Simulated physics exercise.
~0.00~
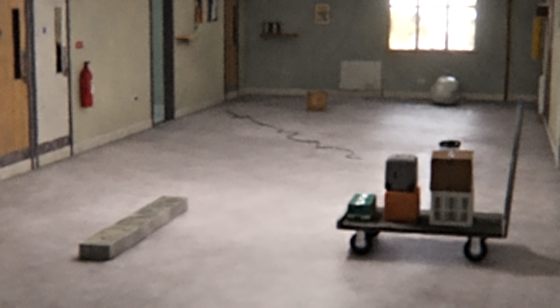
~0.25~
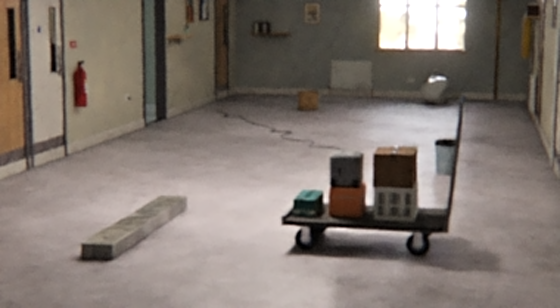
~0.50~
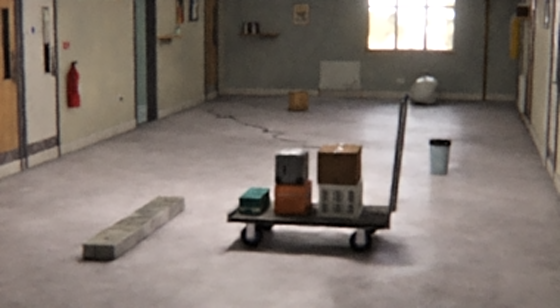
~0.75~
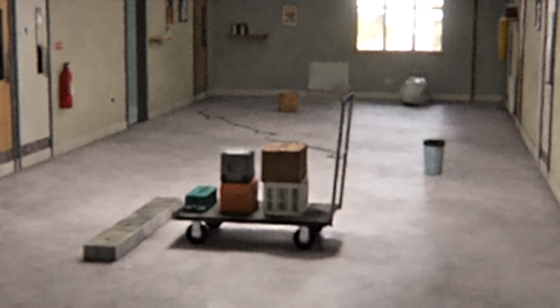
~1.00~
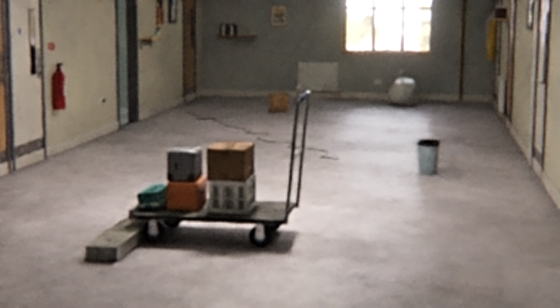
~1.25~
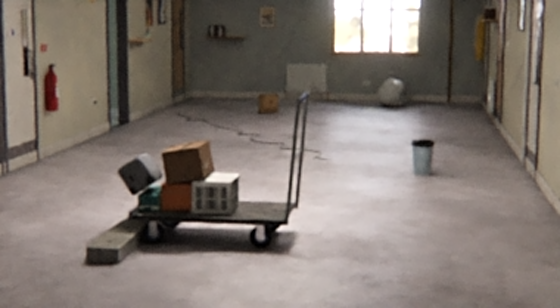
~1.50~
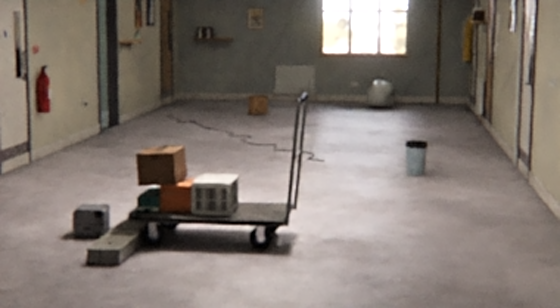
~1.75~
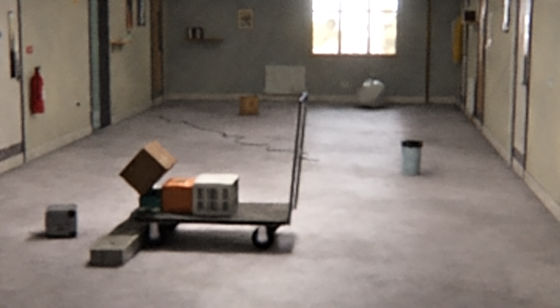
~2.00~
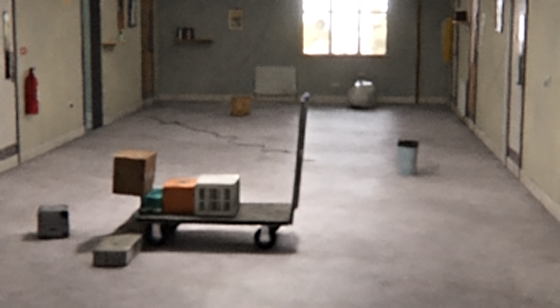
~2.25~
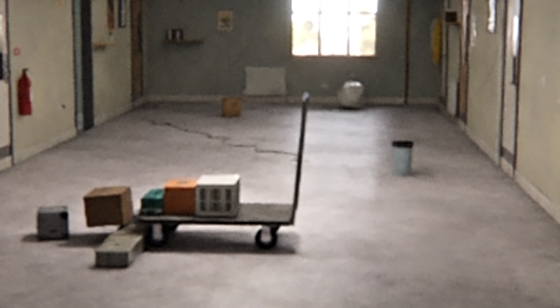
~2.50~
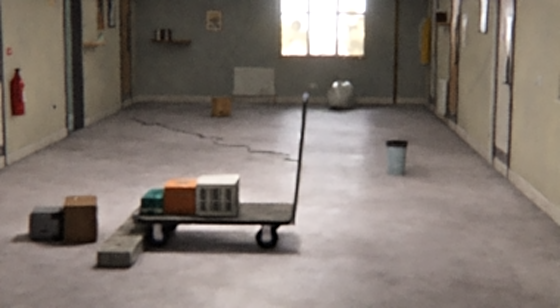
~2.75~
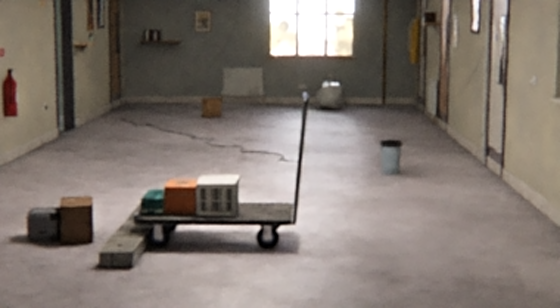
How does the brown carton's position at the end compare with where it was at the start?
At the start the brown carton rides on the cart, stacked on top of the white crate. By the end it lies on the floor to the left of the cart, beside the grey suitcase.
